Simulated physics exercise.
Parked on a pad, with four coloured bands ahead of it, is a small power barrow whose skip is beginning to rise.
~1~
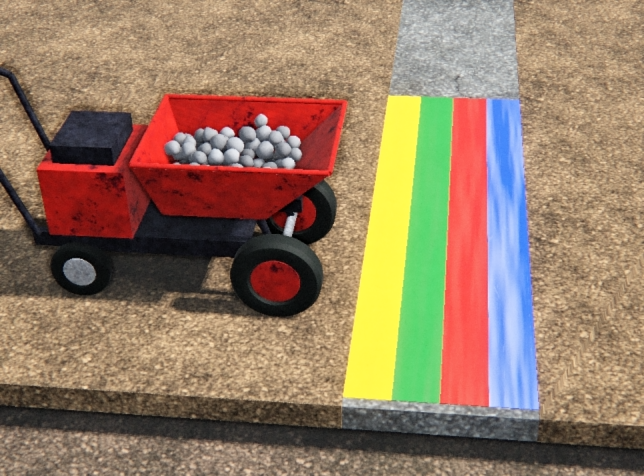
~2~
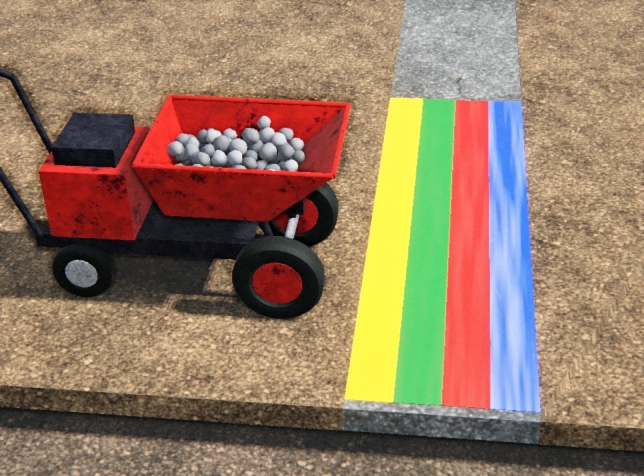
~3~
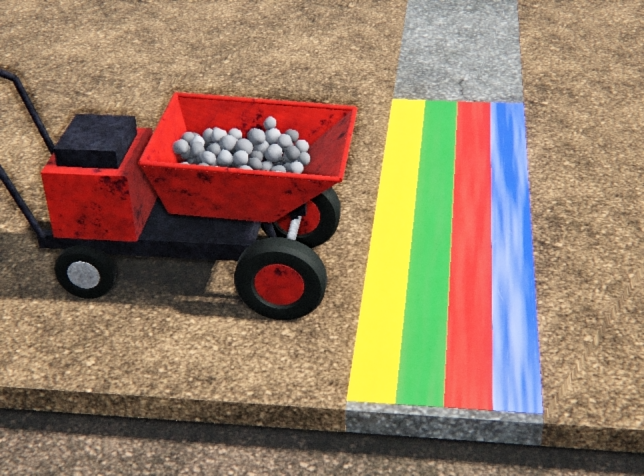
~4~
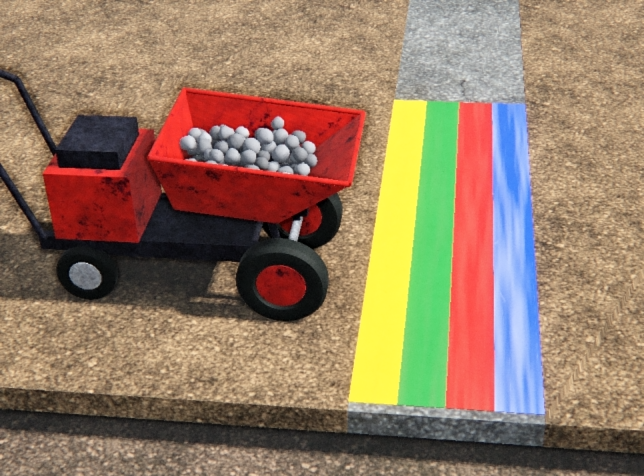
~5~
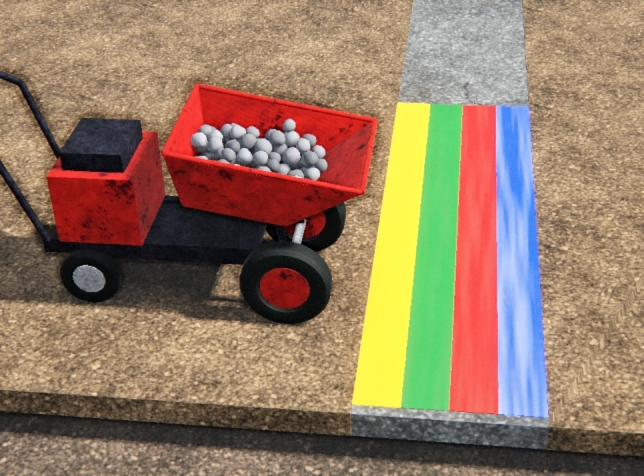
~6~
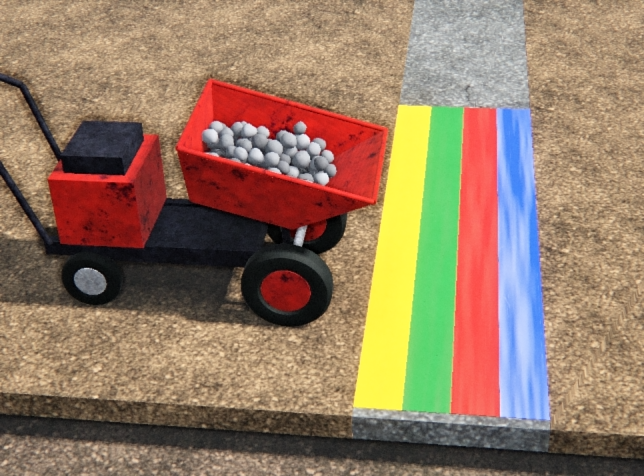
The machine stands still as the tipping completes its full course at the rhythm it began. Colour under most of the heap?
Red.
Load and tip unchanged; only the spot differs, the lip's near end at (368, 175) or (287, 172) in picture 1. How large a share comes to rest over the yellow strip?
Around 0 and 20 per cent respectively.
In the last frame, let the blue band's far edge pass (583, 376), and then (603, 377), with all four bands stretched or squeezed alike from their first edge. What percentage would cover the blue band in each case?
The first one comes out at 10 percent, while the second comes out at 10 percent.
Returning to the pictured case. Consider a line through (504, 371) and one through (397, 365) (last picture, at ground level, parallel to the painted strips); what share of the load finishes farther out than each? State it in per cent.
Close to 20 % and 70 %, in that order.
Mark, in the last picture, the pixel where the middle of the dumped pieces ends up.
Resting centre, last frame: Roughly (470, 288).
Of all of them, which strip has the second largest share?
Second: That green strip.
Soon after the last picture, skip tipped steeply; all in the skip.
A little later, skip tipped right over; most in the skip; a small part over the green strip; a small part over the red strip.
Later still, skip tipped right over; about a quarter in the skip; about a quarter over the green strip; about a third over the red strip; a small part over the blue strip; a stray few off the paint.
At rest, skip tipped right over; about a quarter in the skip; none over the yellow strip; about a quarter over the green strip; about a third over the red strip; a small part over the blue strip; a stray few off the paint.
